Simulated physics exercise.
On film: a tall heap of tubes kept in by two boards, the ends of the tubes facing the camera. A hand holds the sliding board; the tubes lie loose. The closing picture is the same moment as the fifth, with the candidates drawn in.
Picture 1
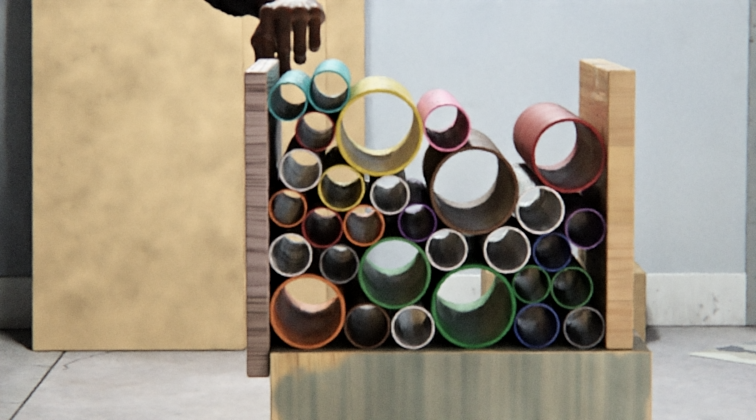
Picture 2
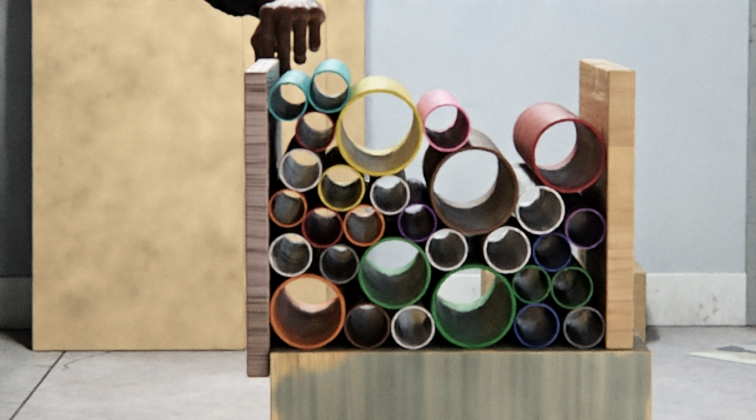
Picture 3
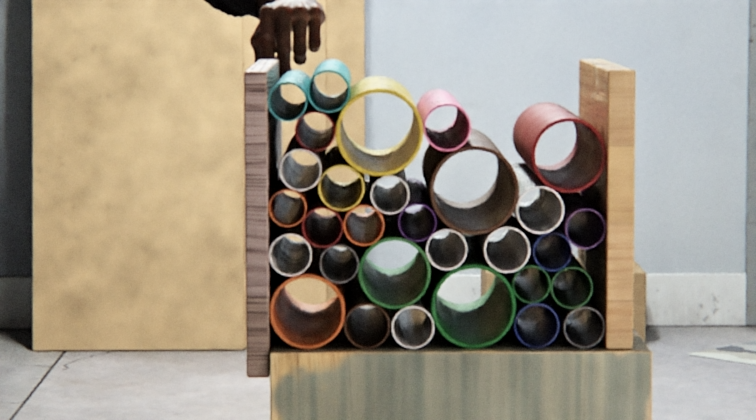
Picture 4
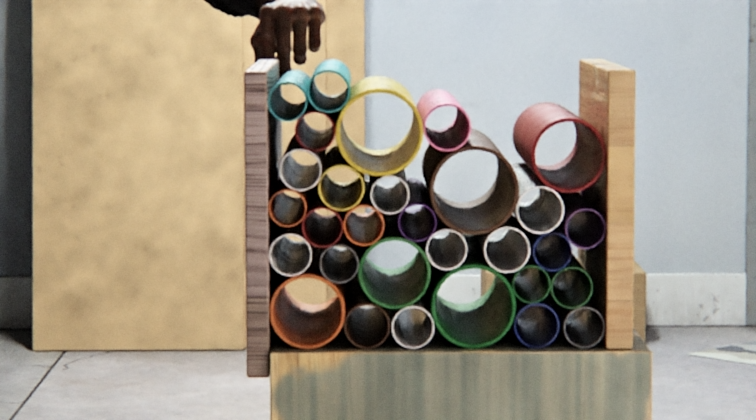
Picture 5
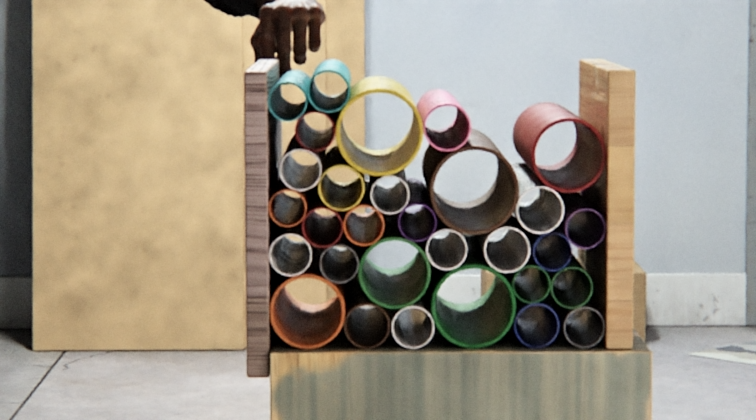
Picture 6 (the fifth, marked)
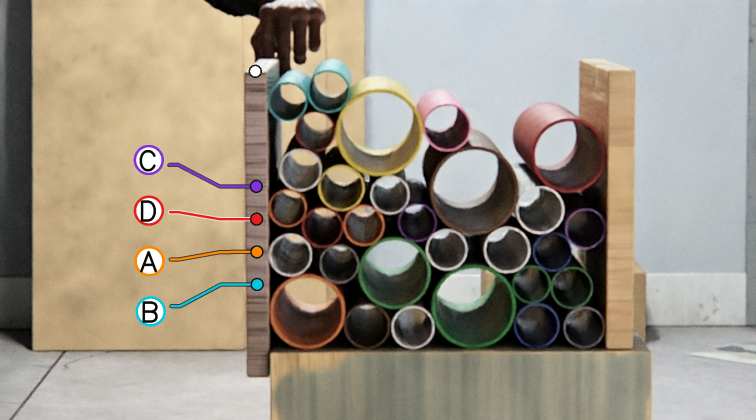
Nothing moves noticeably from start to finish: a dark hand hangs still at the top of the left board, fingers pointing down. Beside it, a tall heap of loose tubes in many colours and sizes stays piled between two upright boards, open ends facing forward, with a yellow one near the top.
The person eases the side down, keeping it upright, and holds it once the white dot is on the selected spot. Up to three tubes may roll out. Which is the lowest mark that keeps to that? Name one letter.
Mark D is as low as it can go.
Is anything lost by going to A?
Yes, at A.
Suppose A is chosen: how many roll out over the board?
At A the number is five.
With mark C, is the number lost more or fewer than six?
It loses fewer than six.
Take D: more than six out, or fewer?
Fewer than six.
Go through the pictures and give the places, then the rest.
The first frame shows a grey tube (584, 327); a red tube (322, 227); a white tube (507, 250).
The second frame shows a white tube (507, 250); a white tube (390, 194).
The third frame shows a red tube (569, 156); side board (265, 205).
The fourth frame shows an orange tube (307, 311); a grey tube (584, 327).
The fifth frame shows a red tube (322, 227); a white tube (507, 250); a white tube (390, 194).
On the marked copy, A at (257, 252); B at (257, 285); C at (256, 186); D at (256, 219); the white dot at (255, 72).
Following D. Soon after the start, top of the board (268, 142).
Later, top of the board (268, 218).
In the end, top of the board (268, 218), none out over the board.
As for the rest, A more than three out over the board; B more than three out over the board; C none out over the board.
